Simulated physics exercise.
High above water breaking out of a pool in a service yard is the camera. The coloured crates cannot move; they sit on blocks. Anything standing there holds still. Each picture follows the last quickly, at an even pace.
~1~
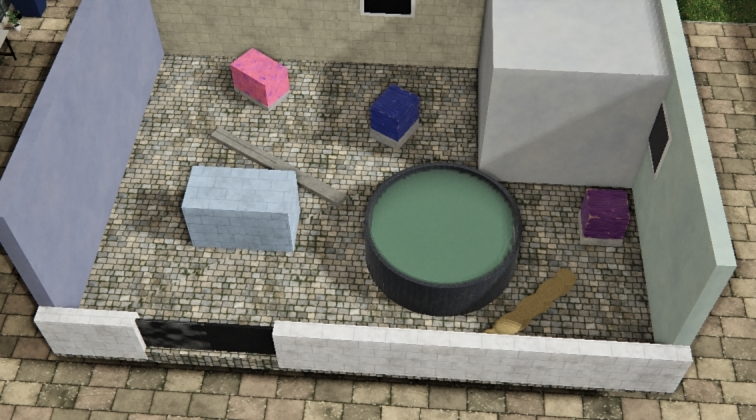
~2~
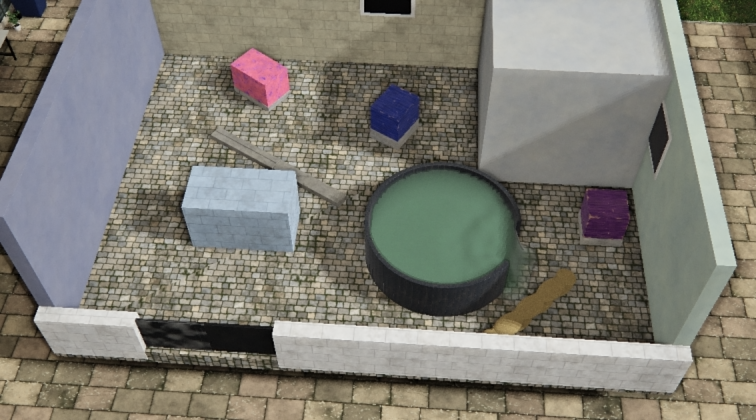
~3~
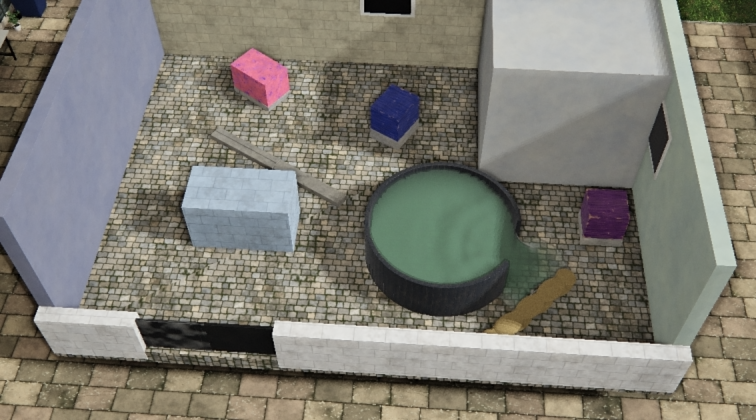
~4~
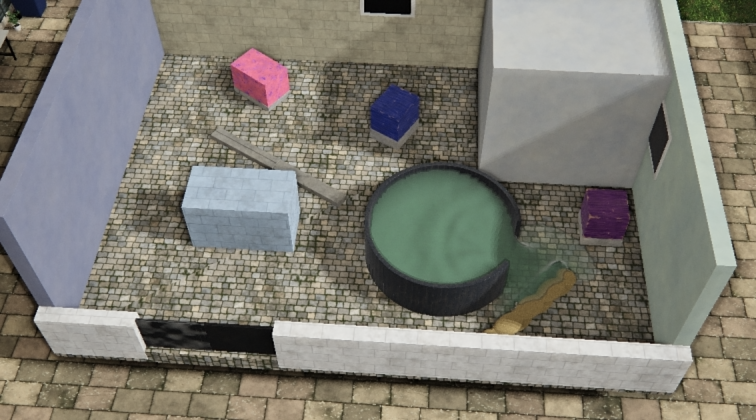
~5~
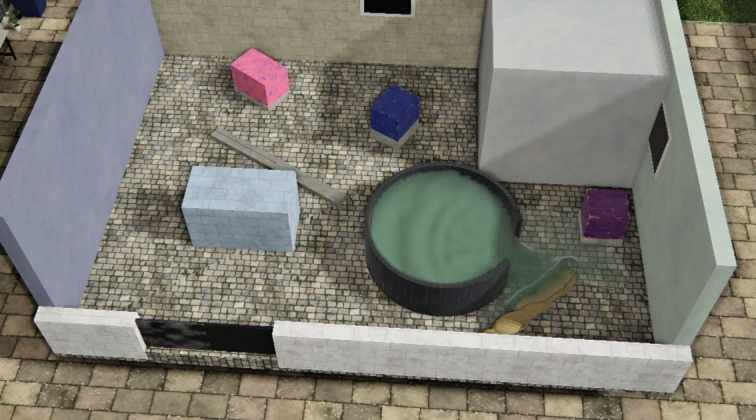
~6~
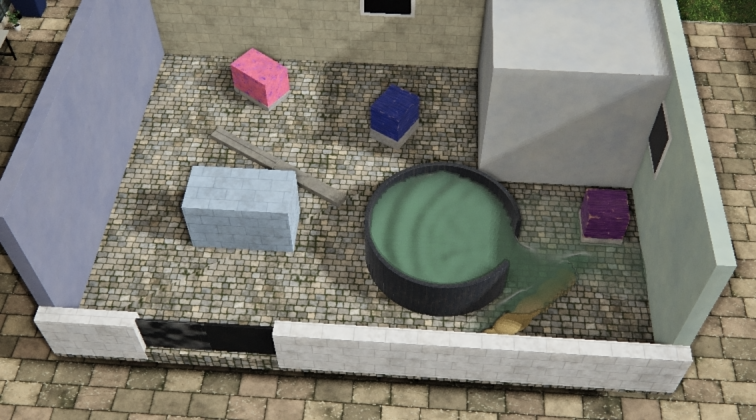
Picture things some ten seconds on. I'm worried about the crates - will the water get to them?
Here is how it goes: The blue crate is spared; the pink crate is spared; the purple crate gets water on it.
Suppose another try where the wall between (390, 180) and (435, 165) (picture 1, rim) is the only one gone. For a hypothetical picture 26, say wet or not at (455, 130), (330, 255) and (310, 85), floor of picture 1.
Going through them in turn: Reached by the flood, then still unsoaked, then reached by the flood.
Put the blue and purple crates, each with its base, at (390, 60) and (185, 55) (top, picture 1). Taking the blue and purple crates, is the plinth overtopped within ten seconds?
Reading - blue: Untouched, purple: Untouched.
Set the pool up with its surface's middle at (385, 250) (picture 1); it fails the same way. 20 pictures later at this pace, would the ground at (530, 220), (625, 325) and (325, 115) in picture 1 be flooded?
The first spot is inundated, the second inundated, and the third not reached.
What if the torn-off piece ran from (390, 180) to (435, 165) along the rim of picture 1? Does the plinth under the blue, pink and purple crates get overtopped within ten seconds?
My reading: Blue is soaked, pink is topped, purple keeps dry.
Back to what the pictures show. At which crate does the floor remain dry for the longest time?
Coming in last, the one in pink.
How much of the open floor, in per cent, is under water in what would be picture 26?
Close to 35 percent, by my reckoning.
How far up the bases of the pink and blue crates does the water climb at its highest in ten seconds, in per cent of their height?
Roughly 50 per cent for the first, 60 per cent for the second.
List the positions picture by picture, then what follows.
In the first frame, the round pool at (443, 225) is whole and still.
In the second frame, water pours out at (511, 262) and has run to (525, 249).
In the third frame, the front is at (559, 260), out from the gap at (511, 263).
In the fourth frame, the front is at (589, 264), out from the gap at (511, 263).
In the fifth frame, water pours out at (511, 263) and has run to (624, 273).
In the sixth frame, the front is at (639, 249), out from the gap at (511, 263).
A moment on, water covers 20 % of the floor; the blue crate not reached, the pink crate not reached, the purple crate water round its plinth.
Next, water covers 25 % of the floor; the blue crate not reached, the pink crate not reached, the purple crate water round its plinth.
Then, water covers 35 % of the floor; the blue crate water round its plinth, the pink crate not reached, the purple crate water round its plinth.
Later, water covers 65 % of the floor; the blue crate water round its plinth, the pink crate water round its plinth, the purple crate water round its plinth.
In the end, water covers 90 % of the floor; the blue crate stayed above the water, the pink crate stayed above the water, the purple crate was topped.
